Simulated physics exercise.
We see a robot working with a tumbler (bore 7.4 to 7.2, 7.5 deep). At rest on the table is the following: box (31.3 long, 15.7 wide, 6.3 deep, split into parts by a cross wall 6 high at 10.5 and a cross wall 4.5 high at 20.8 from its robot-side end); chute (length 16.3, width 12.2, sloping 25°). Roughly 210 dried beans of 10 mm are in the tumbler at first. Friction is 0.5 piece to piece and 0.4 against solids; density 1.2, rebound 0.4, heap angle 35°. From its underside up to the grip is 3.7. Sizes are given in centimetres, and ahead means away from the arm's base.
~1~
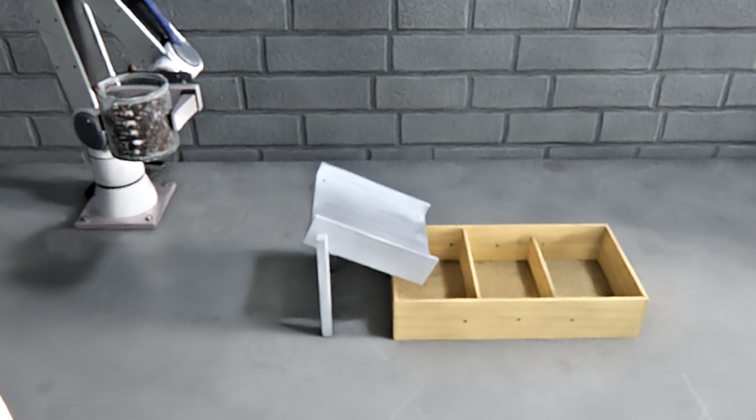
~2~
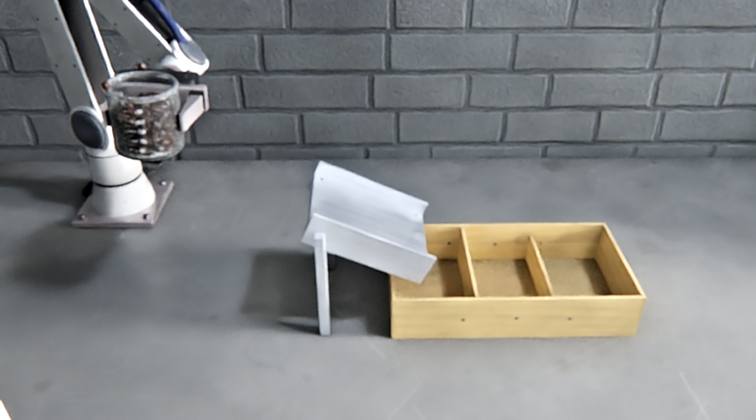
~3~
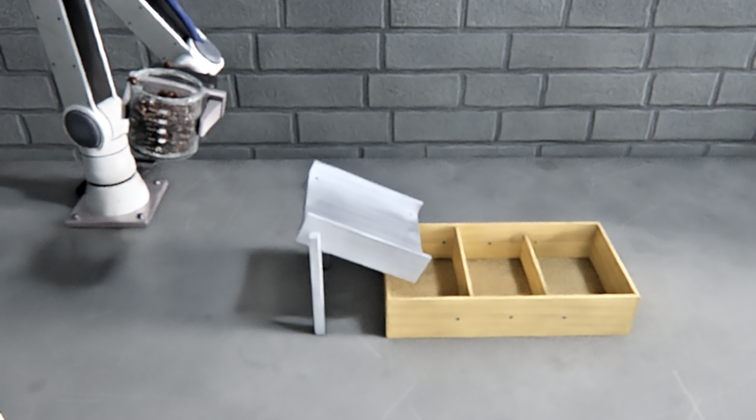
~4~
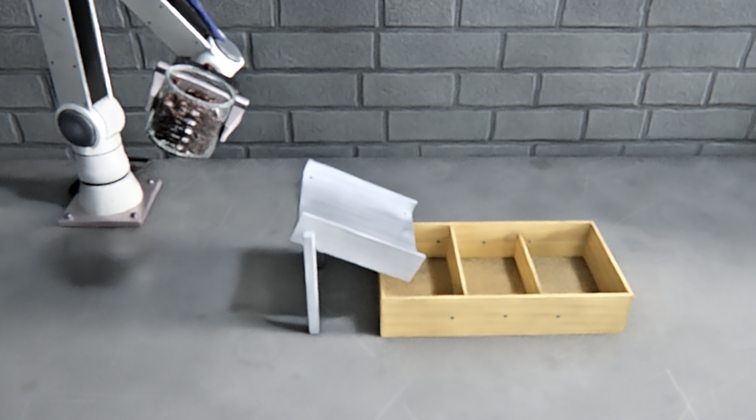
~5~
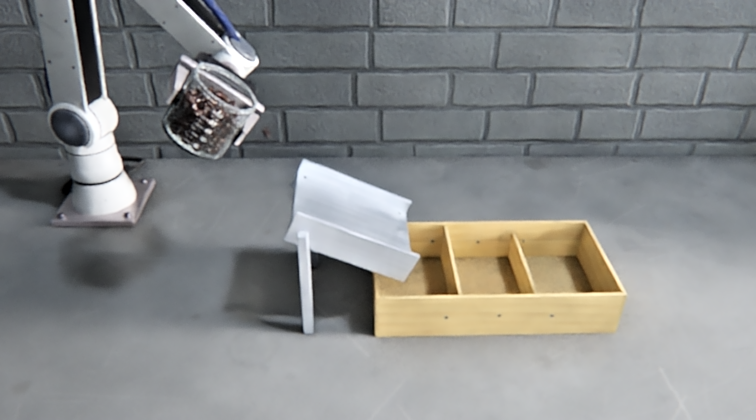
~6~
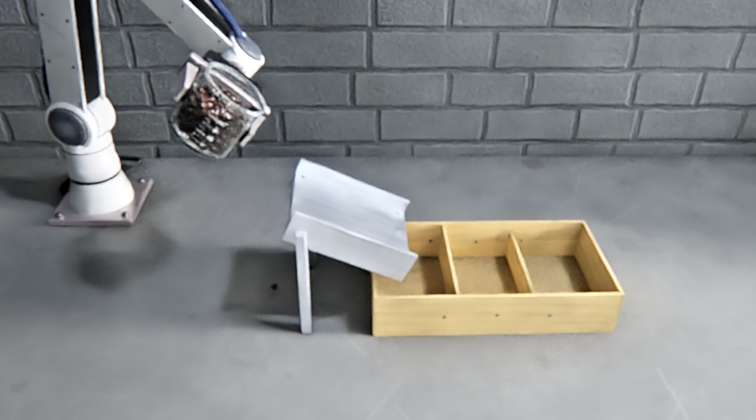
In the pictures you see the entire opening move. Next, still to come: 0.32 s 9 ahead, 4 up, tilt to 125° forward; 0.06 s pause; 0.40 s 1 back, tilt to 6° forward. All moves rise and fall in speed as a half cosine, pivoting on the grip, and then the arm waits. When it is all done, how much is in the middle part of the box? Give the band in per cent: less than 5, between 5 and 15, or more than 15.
More than 15 per cent.
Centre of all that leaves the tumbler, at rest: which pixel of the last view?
It lands close to (436, 289).
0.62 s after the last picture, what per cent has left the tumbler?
95 %.
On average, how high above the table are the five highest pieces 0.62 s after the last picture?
Close to 32 cm above the tabletop.
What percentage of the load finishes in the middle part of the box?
Around 25 percent.
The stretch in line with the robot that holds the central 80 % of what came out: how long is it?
16 cm.
Then, 0.31 s later, tilted 125° forward, highest piece 33 above the table; 196 in the tumbler, 1 on the table or floor, 10 on the chute or in flight.
Then, 0.62 s later, tilted 45° forward, highest piece 33 above the table; 116 in the robot-side part, 41 in the middle part, 8 in the tumbler, 3 in the far-side part, 1 on the table or floor, 38 on the chute or in flight.
Then, 0.98 s later, tilted 6° forward, highest piece 30 above the table; 137 in the robot-side part, 56 in the middle part, 8 in the tumbler, 3 in the far-side part, 3 on the table or floor.
Then, 2.03 s later, tilted 6° forward, highest piece 30 above the table; 137 in the robot-side part, 56 in the middle part, 8 in the tumbler, 3 in the far-side part, 3 on the table or floor.
At rest, 137 in the robot-side part, 56 in the middle part, 8 in the tumbler, 3 in the far-side part, 3 on the table or floor. That is 27 % in the middle part of the box.
